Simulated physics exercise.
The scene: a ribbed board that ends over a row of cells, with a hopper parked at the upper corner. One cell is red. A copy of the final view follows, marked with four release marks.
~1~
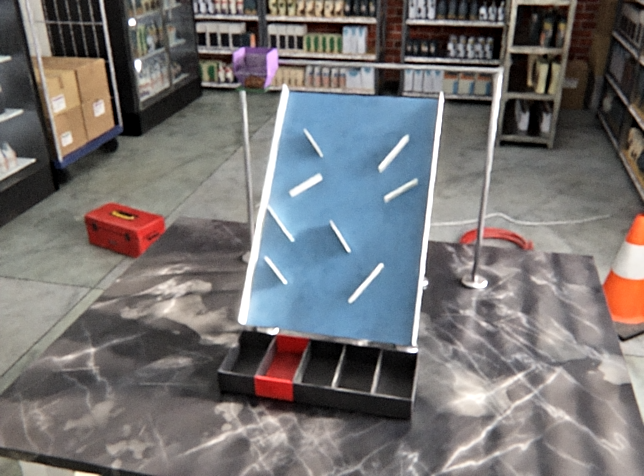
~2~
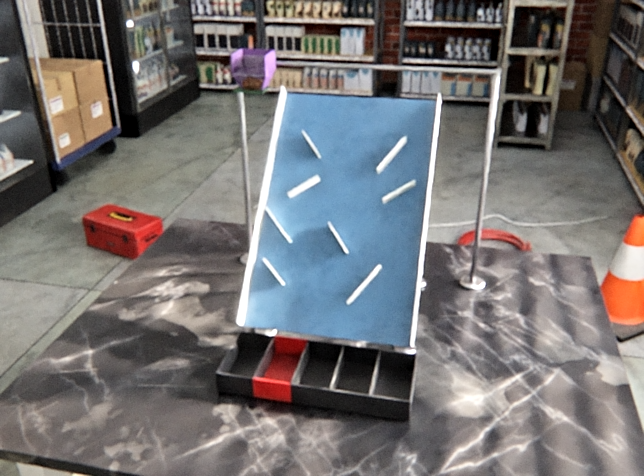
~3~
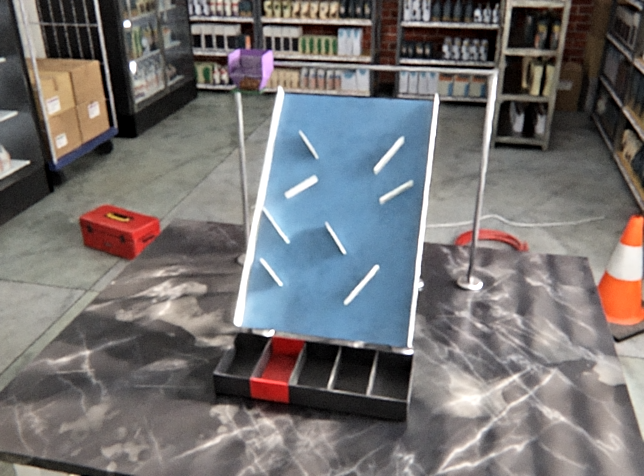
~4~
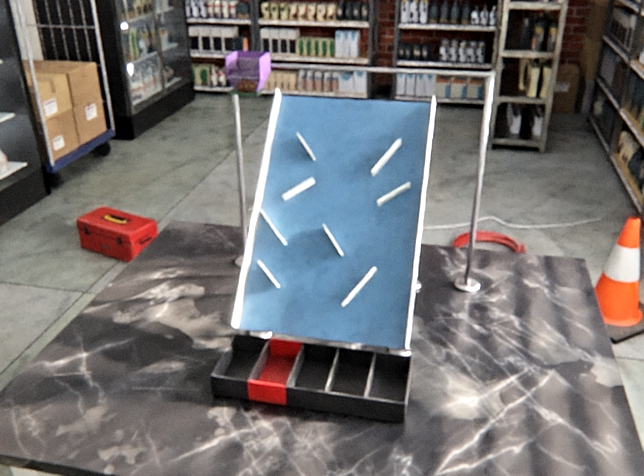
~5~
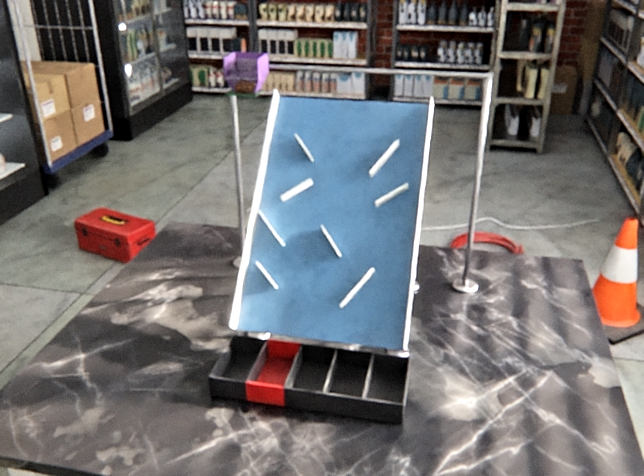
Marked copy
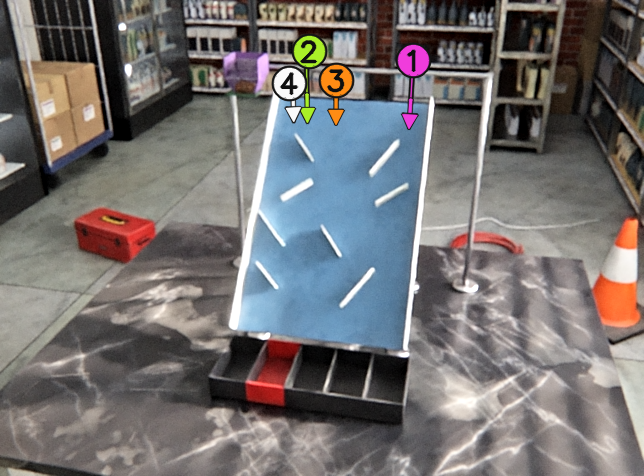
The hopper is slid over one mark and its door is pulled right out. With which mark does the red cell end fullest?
Mark 3.
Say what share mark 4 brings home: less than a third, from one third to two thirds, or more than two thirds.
It is less than a third.
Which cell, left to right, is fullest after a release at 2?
It is the third one.
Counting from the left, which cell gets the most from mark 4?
It is the third one.
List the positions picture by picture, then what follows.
The first picture shows hopper (257, 83), cereal balls, door shut.
The second picture shows ribs (303, 131) to (318, 153), (377, 169) to (406, 136), (288, 194) to (318, 175).
The third picture shows ribs (380, 199) to (412, 181), (262, 207) to (286, 240), (326, 223) to (344, 251).
The fourth picture shows ribs (258, 261) to (277, 284), (342, 305) to (375, 267).
The fifth picture shows red cell (265, 393), number 2 of 5 from the left.
On the marked copy, mark 1 meets the board at (409, 123); mark 2 meets the board at (307, 117); mark 3 meets the board at (335, 119); mark 4 meets the board at (293, 116).
If 1 is chosen, about a tenth in the red cell, the larger part in other cells, about a tenth outside the box.
If 2 is chosen, about a tenth in the red cell, the larger part in other cells, about a tenth outside the box.
If 3 is chosen, roughly half in the red cell, roughly a third in other cells, about a tenth outside the box.
If 4 is chosen, about a tenth in the red cell, the larger part in other cells, just a few held on the board, about a tenth outside the box.
